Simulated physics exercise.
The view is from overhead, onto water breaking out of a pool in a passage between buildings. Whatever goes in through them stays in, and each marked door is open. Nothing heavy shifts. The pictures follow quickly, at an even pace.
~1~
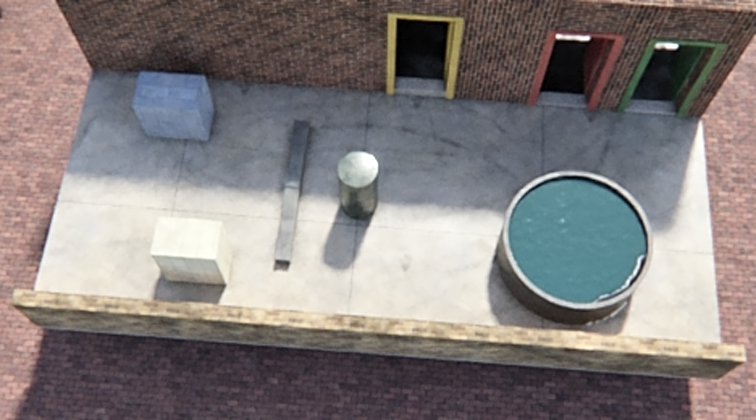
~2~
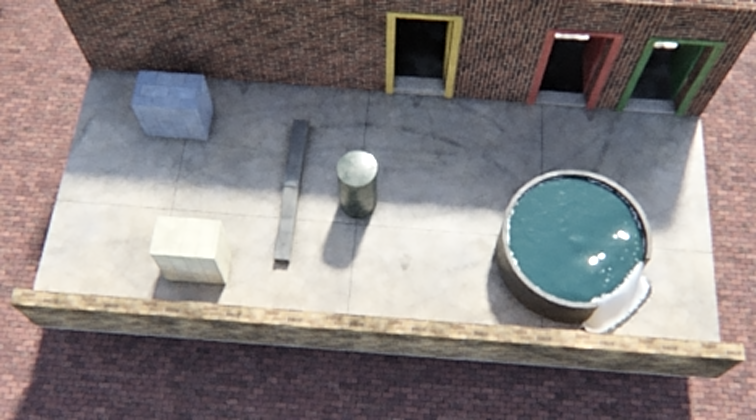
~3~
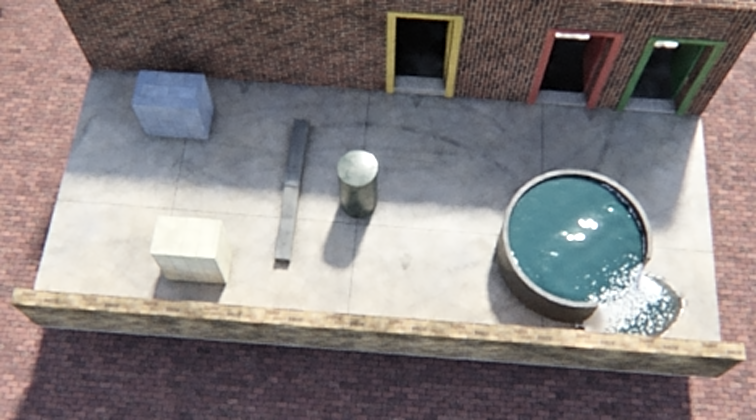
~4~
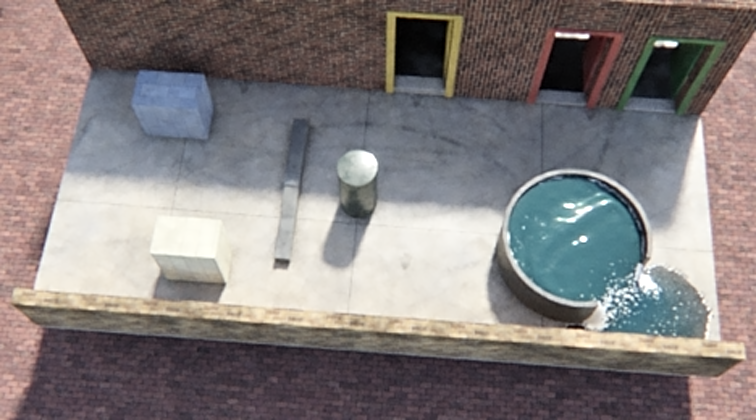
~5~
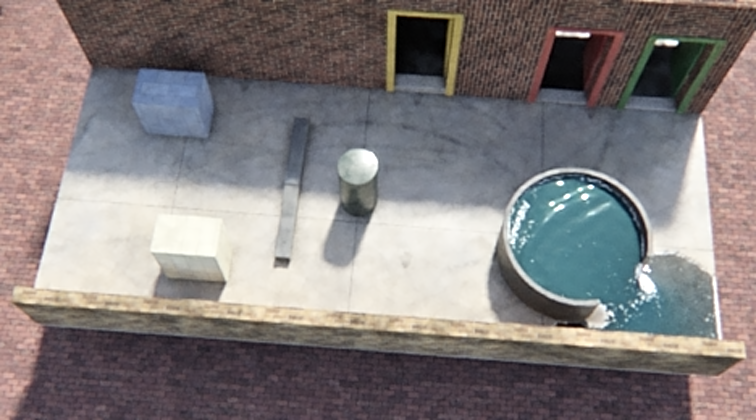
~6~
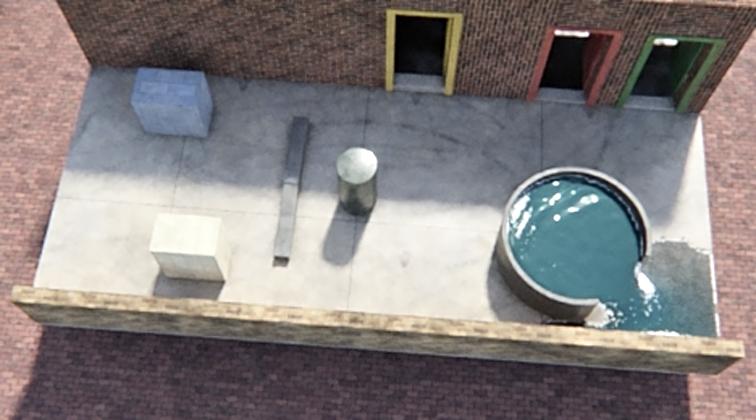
A round tank of blue-green water stands at the right of a pale paved passage between brick walls, seen from overhead by a still camera. A blue block, a cream block, a dark bar and a grey cylinder sit to its left, with yellow, red and green doorways behind. Water bursts through the tank's lower-right side, splashes white, and spreads rightward across the paving.
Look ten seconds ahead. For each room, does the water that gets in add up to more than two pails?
Outcome: The yellow door keeps it to two buckets; the red door keeps it to two buckets; the green door keeps it to two buckets.
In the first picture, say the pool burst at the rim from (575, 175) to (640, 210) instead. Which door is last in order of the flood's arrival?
The one in yellow.
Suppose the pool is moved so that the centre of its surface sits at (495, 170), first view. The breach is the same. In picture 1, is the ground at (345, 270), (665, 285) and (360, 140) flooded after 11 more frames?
Point by point: Still bare; swamped; still bare.
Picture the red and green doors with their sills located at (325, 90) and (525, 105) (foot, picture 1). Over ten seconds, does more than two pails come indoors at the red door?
In that case the red remains below the limit.
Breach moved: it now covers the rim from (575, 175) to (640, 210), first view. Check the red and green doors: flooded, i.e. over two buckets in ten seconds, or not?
Looking at each: The red door admits more, while the green door admits more.
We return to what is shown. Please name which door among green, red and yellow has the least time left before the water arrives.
The door marked yellow.
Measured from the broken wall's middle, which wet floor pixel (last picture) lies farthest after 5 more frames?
I'd say near (431, 331).
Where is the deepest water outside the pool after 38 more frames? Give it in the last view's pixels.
Check roughly (619, 347).
A moment on, water covers 10 % of the floor; the yellow door not reached, the red door not reached, the green door not reached.
Next, water covers 10 % of the floor; the yellow door not reached, the red door not reached, the green door not reached.
Then, water covers 20 % of the floor; the yellow door not reached, the red door not reached, the green door not reached.
Later, water covers 30 % of the floor; the yellow door not reached, the red door not reached, the green door not reached.
In the end, water covers 30 % of the floor; the yellow door wet at the sill, nothing in, the red door not reached, the green door not reached.
